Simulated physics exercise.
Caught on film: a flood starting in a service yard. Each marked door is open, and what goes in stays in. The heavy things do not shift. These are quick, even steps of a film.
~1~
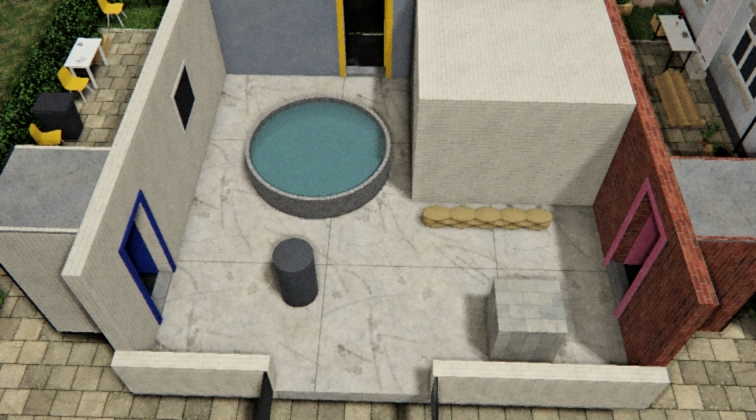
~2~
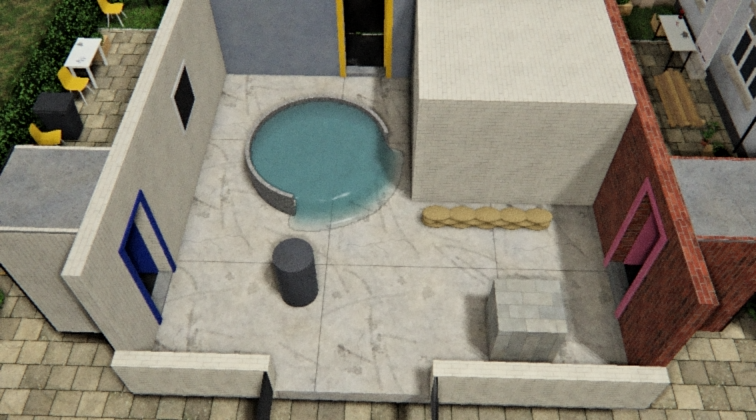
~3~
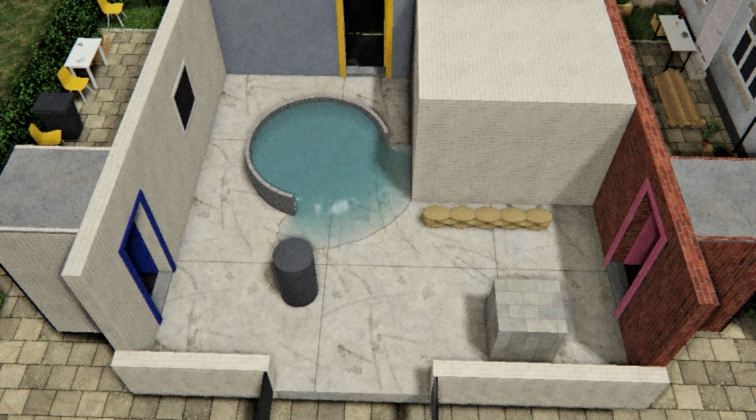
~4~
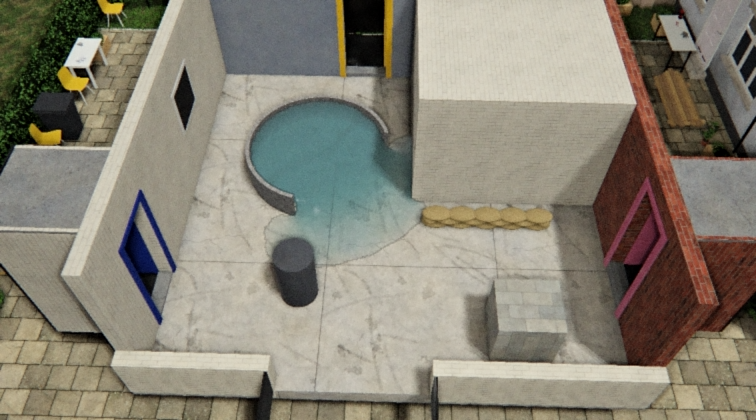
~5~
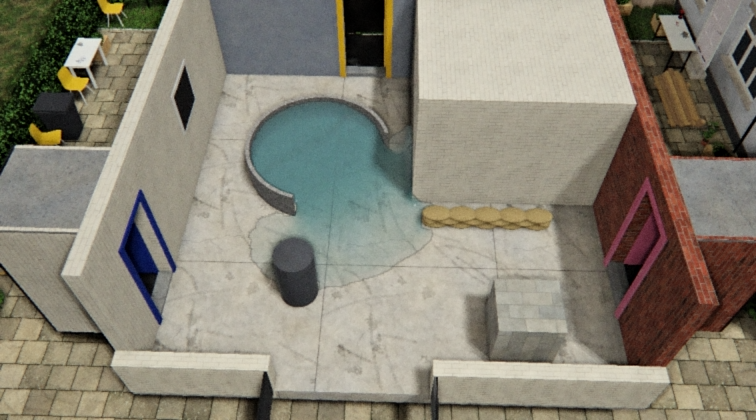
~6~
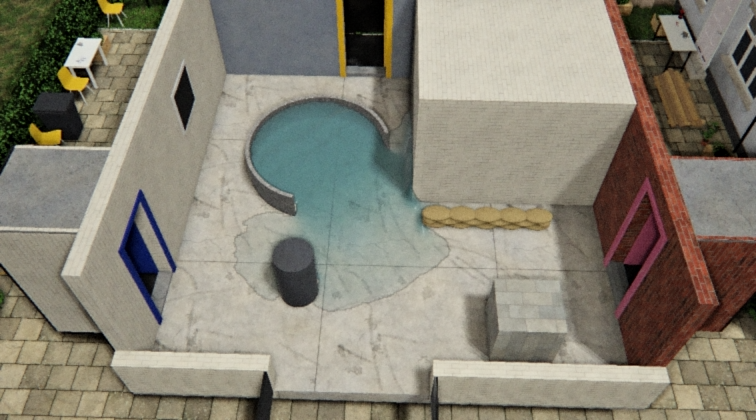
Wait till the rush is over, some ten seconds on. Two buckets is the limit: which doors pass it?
In the end: The blue door stays under that; the yellow door stays under that; the pink door stays under that.
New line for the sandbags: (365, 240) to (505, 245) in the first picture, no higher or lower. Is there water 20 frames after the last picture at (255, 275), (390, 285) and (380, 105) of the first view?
In that order: Covered, flooded, covered.
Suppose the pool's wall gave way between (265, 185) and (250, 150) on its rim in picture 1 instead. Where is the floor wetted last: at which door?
The door marked pink.
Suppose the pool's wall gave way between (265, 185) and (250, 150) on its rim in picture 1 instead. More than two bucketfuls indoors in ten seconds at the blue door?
My reading: Blue door is over.
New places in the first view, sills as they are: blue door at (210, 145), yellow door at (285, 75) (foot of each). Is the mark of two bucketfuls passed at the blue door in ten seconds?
Then: Blue door stays under.
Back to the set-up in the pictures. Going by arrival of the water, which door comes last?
It is the pink one.
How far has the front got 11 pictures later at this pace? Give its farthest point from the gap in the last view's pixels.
I would point to (148, 372).
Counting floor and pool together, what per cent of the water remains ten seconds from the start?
Near 62 in a hundred.
A moment on, water covers 40 % of the floor; the blue door not reached, the yellow door not reached, the pink door not reached.
Next, water covers 50 % of the floor; the blue door wet at the sill, nothing in, the yellow door wet at the sill, nothing in, the pink door not reached.
Then, water covers 65 % of the floor; the blue door wet at the sill, nothing in, the yellow door under two buckets in, the pink door wet at the sill, nothing in.
Later, water covers 90 % of the floor; the blue door wet at the sill, nothing in, the yellow door under two buckets in, the pink door wet at the sill, nothing in.
In the end, water covers 95 % of the floor; the blue door wet at the sill, nothing in, the yellow door under two buckets in, the pink door wet at the sill, nothing in.
